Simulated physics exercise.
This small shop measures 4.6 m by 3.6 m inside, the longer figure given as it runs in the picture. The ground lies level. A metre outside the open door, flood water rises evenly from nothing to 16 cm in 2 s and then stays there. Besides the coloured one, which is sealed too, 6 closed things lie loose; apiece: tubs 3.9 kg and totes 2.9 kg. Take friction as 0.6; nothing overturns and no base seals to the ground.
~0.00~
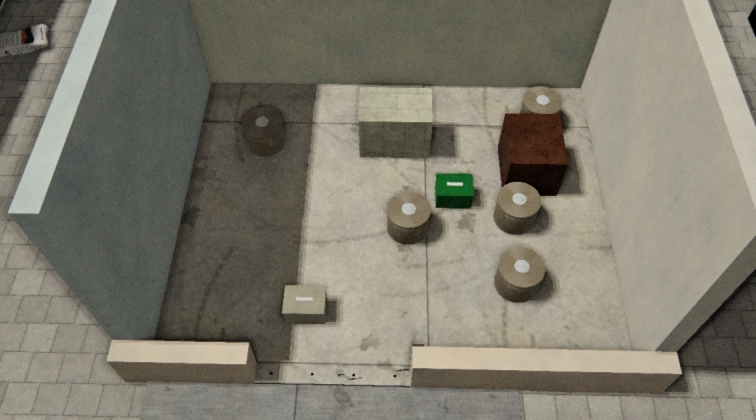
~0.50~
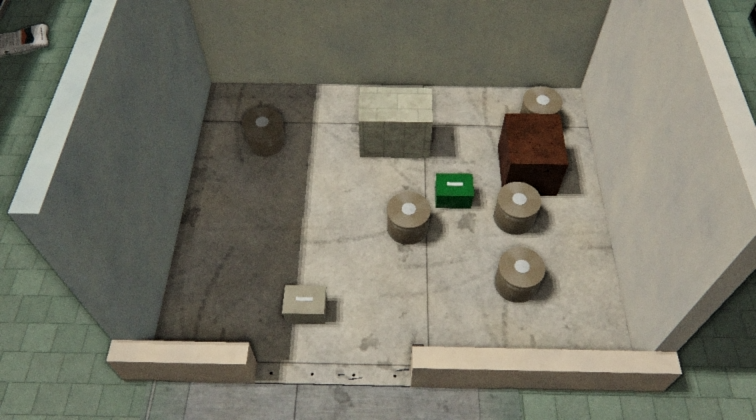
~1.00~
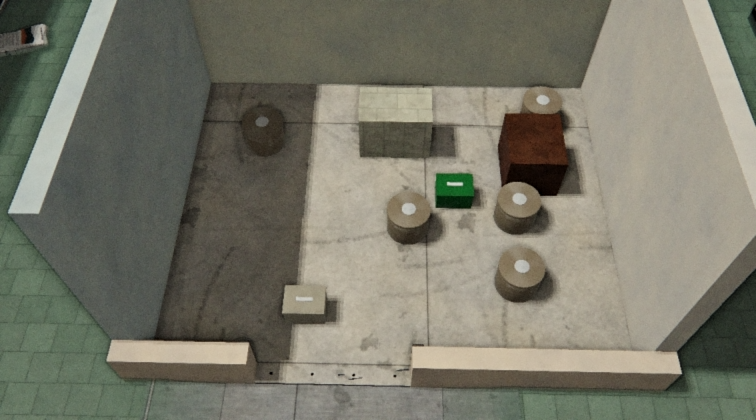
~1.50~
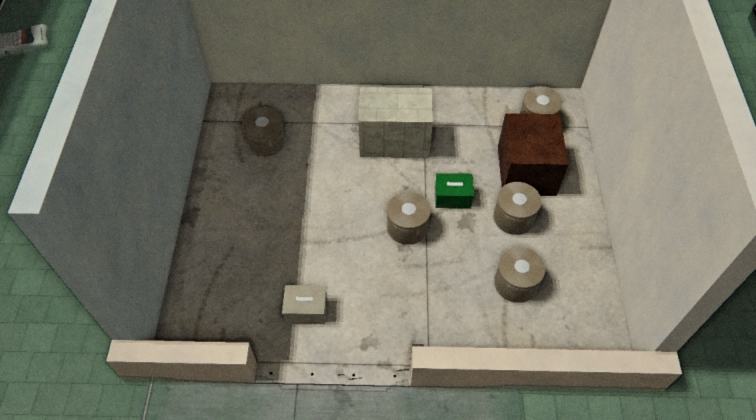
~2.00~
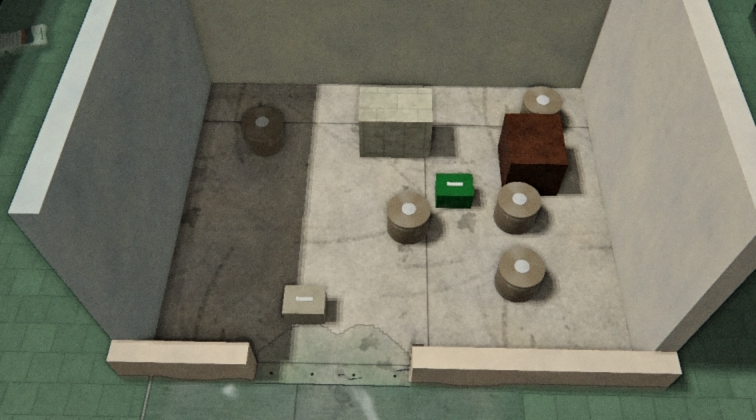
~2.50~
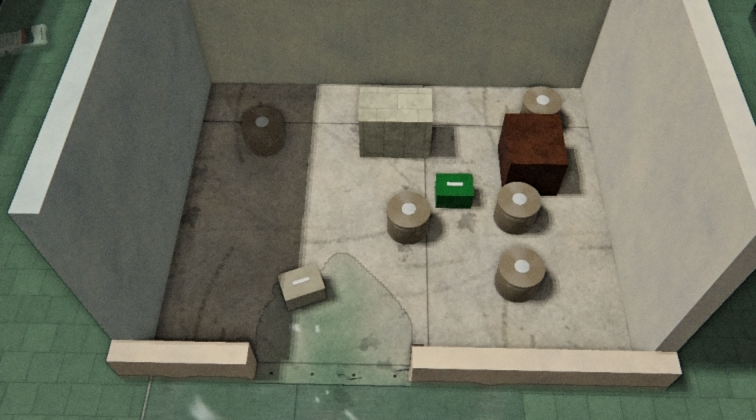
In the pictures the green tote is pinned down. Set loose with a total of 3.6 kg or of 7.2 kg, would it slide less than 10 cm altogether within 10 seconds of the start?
Verdict: Neither weight holds it.
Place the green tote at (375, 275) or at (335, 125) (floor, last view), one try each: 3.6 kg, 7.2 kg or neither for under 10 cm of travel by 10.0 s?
In that order: Neither is enough; neither holds.
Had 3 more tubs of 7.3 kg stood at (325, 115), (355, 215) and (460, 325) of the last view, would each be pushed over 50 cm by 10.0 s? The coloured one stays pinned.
In that order: More, over, short of it.
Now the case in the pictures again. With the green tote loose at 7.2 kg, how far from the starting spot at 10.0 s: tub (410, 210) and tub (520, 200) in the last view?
In turn: 150 cm, 140 cm.
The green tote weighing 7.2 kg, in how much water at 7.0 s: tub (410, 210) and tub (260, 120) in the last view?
Roughly 7 and 10 cm.
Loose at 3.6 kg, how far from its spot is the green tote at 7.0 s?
About 150 cm.
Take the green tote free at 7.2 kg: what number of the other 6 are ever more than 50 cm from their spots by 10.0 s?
That makes 4.
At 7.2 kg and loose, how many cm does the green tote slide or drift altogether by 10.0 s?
Some 200 cm in all.
After 3.5 s the green tote would be 1 cm from its start with 3.6 kg and 0 cm from its start with 7.2 kg; 0 cm of water round it then.
After 4.5 s the green tote would be 31 cm from its start with 3.6 kg and 7 cm from its start with 7.2 kg; 4 cm of water round it then.
After 7.0 s the green tote would be 159 cm from its start with 3.6 kg and 94 cm from its start with 7.2 kg; 4 cm of water round it then.
After 10.0 s the green tote would be 177 cm from its start with 3.6 kg and 183 cm from its start with 7.2 kg; 10 cm of water round it then.
